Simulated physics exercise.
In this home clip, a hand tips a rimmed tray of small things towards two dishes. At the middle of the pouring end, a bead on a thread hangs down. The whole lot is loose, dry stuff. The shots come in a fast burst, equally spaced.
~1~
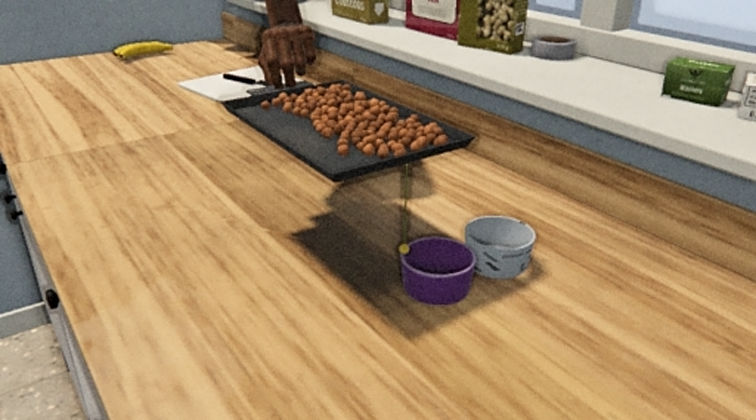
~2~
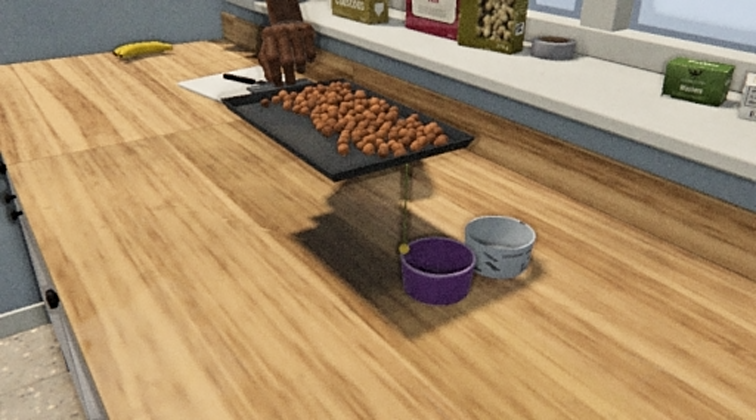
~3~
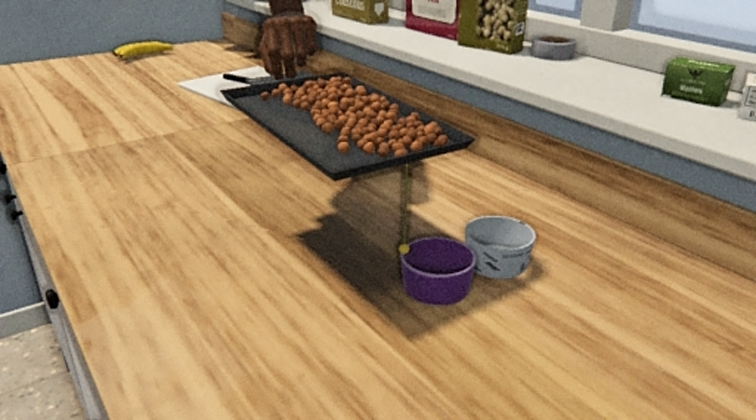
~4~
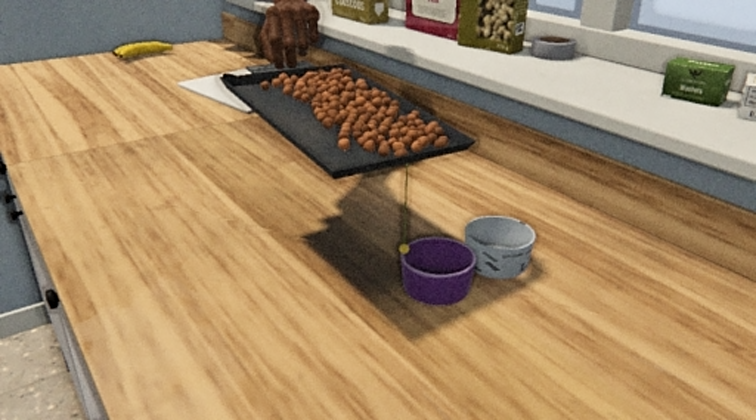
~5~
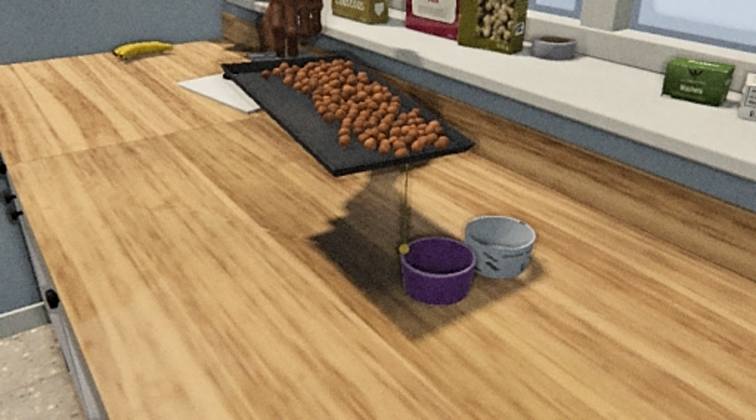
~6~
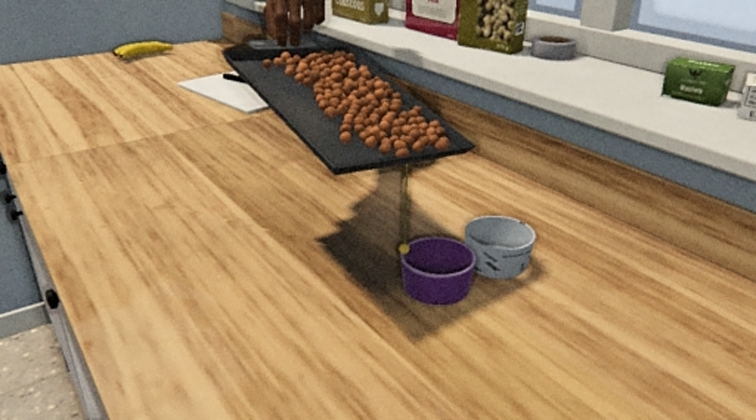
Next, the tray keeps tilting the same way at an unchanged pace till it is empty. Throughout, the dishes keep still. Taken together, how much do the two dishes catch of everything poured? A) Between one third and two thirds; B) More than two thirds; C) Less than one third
A, between one third and two thirds.
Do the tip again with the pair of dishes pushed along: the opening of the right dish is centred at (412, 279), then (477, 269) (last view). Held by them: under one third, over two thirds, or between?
Try 1 - under a third; try 2 - the middle third.
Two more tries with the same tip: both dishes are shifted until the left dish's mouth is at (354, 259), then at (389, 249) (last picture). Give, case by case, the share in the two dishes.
Roughly 0% first, roughly 10% second.
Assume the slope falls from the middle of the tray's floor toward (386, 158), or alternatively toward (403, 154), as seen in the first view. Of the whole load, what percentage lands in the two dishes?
That comes to 10 per cent the first time and 20 per cent the second.
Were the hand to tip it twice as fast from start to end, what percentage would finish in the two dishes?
I'd put it at some 50 per cent.
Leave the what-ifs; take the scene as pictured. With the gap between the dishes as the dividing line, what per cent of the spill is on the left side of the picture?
I'd say some 30 in a hundred.
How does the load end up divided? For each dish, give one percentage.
20 per cent goes to the left dish and 30 per cent to the right dish.
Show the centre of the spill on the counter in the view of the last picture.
Look around pixel (522, 314).
Just after the last frame, tray tipped steeply; almost all on the tray; just a few outside both; about a tenth in the air.
A moment on, tray tipped right over; roughly a quarter in the left dish; roughly a quarter in the right dish; roughly half outside both; just a few in the air.
Further on, tray tipped past a quarter turn; roughly a quarter in the left dish; roughly a quarter in the right dish; roughly half outside both.
When it is over, tray tipped past a quarter turn; roughly a quarter in the left dish; roughly a quarter in the right dish; roughly half outside both.
